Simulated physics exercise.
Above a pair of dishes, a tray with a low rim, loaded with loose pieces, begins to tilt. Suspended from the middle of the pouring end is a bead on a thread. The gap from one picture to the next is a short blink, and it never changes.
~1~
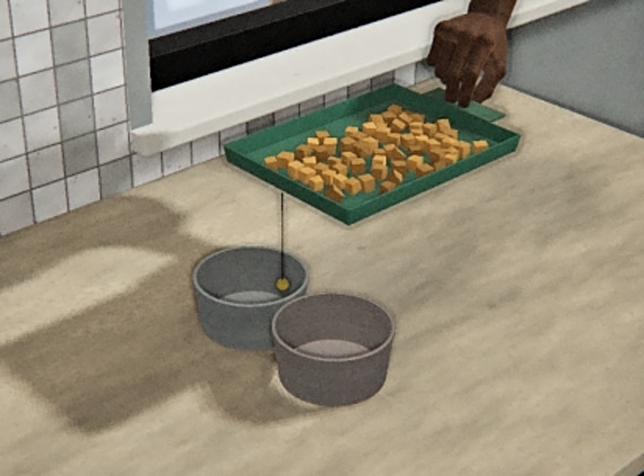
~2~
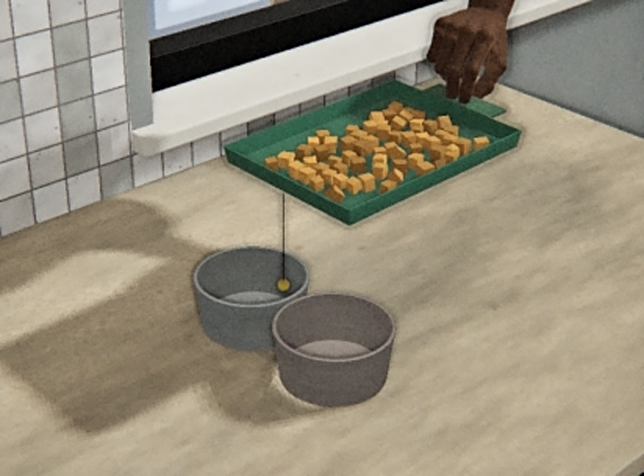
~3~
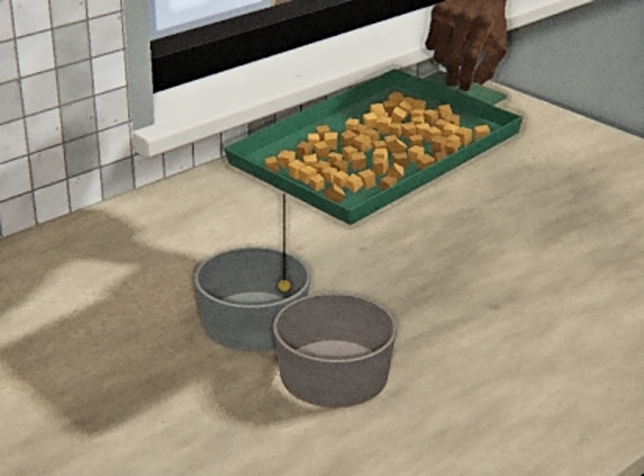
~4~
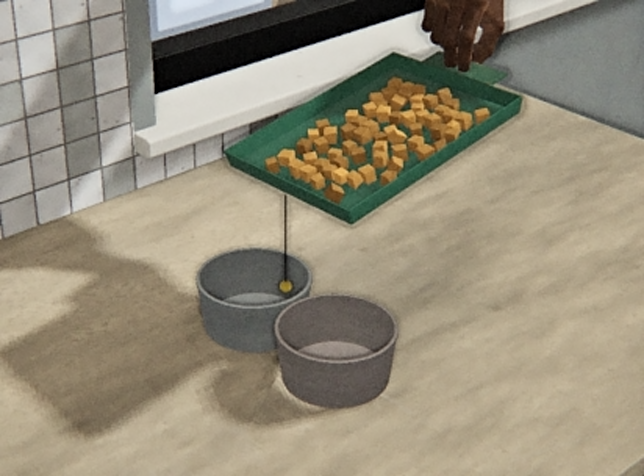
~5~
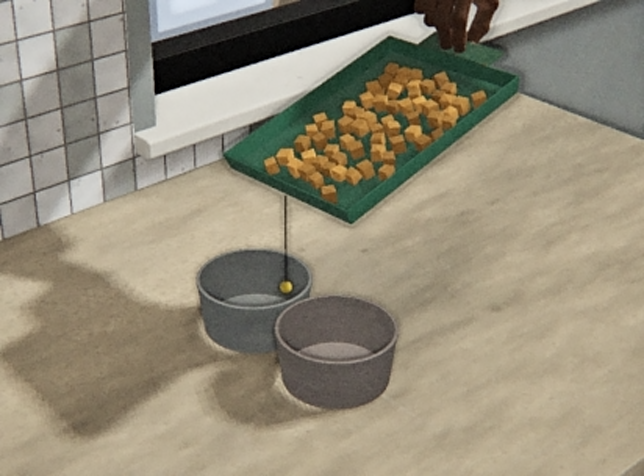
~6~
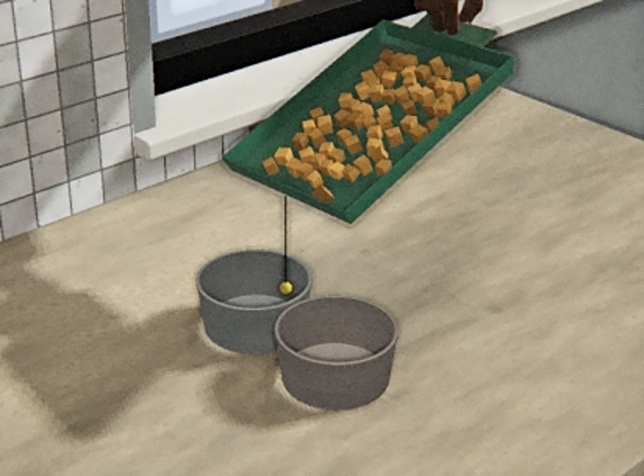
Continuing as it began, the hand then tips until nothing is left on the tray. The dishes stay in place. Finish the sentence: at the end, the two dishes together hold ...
... less than half of the load.
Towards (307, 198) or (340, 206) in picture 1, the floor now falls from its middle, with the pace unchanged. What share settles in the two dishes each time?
Shares: 20 %, then 40 %.
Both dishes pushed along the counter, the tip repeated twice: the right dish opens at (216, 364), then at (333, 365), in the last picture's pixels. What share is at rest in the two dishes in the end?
The first try gives 50 per cent, the second 30 per cent.
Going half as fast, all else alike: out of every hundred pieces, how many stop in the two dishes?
That works out at roughly 10 per cent.
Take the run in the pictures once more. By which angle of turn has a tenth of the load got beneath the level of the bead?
About 120° of tilt.
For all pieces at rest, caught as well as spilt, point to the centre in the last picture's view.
About (179, 371).
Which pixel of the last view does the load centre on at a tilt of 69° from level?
(286, 146).
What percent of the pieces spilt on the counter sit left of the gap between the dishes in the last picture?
Close to 100 in a hundred.
Shortly afterwards, tray tipped steeply; all but a few on the tray; only a few in the air.
Next, tray tipped past a quarter turn; all but a few on the tray; only a few in the left dish; only a few outside both; a little in the air.
Some moments later, tray tipped past a quarter turn; a little in the left dish; the bulk outside both.
In the end, tray tipped past a quarter turn; none at all in the right dish; a little in the left dish; the bulk outside both.
